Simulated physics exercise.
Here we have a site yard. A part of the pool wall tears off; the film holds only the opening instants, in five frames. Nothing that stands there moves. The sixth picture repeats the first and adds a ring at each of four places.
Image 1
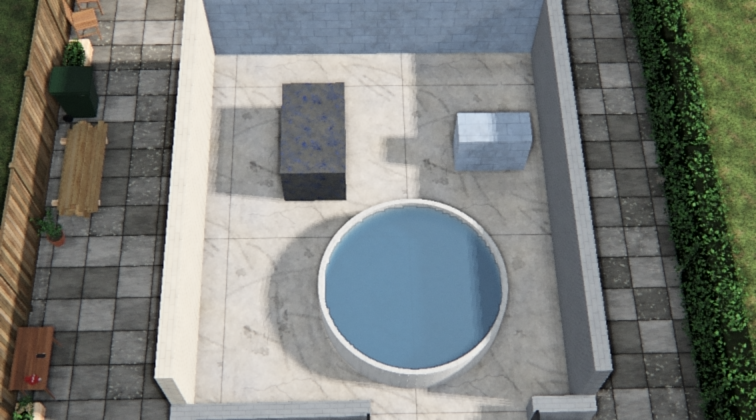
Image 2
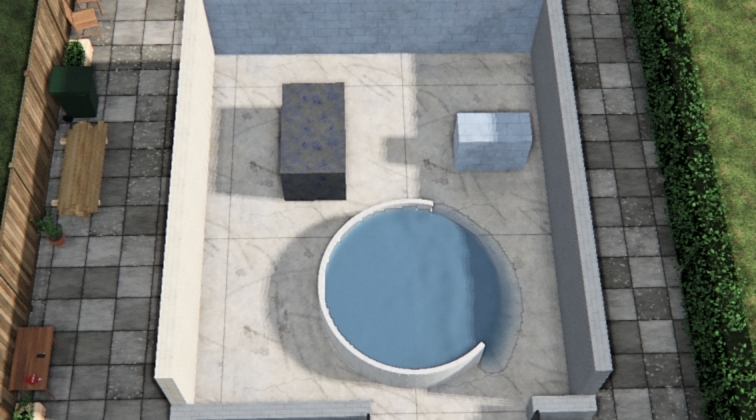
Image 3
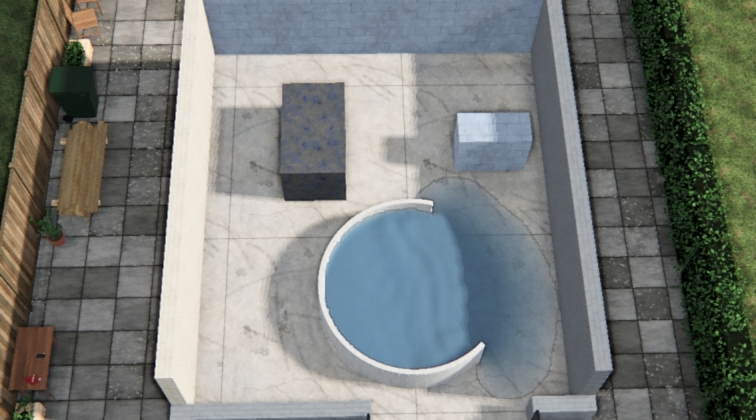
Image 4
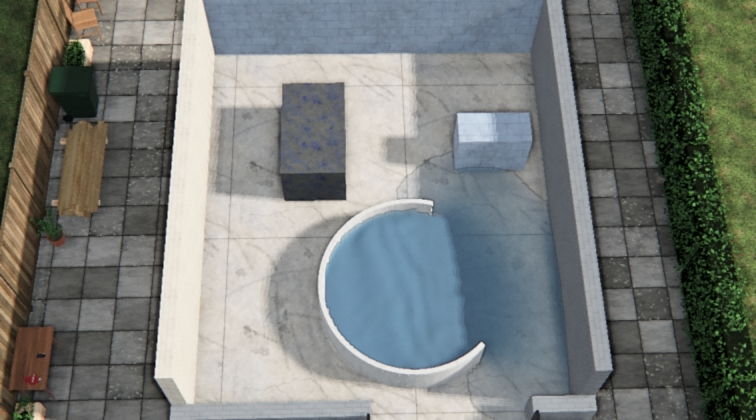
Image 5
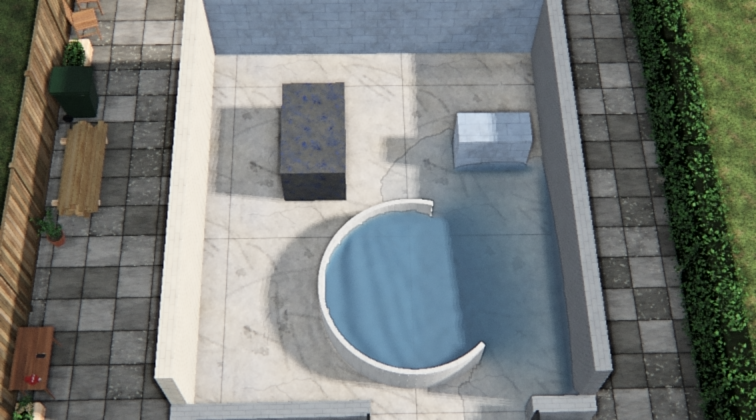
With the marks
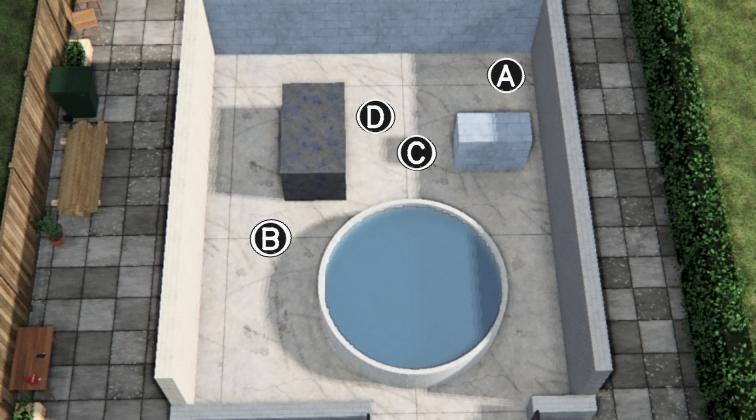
The round pool's right side opens and water spreads across the walled yard's pale floor.
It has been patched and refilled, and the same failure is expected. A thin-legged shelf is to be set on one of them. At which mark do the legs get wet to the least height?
Spot B.
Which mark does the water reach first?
Spot C.
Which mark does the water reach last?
That is spot B.
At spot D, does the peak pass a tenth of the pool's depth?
Yes.
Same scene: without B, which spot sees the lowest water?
The answer is C.
On the marked copy, A at (506, 75); B at (270, 238); C at (416, 152); D at (375, 116).
With A, the water peaks at about 29 % of the depth that stood in the pool.
With B, the water peaks at about 13 % of the depth that stood in the pool.
With C, the water peaks at about 20 % of the depth that stood in the pool.
With D, the water peaks at about 31 % of the depth that stood in the pool.
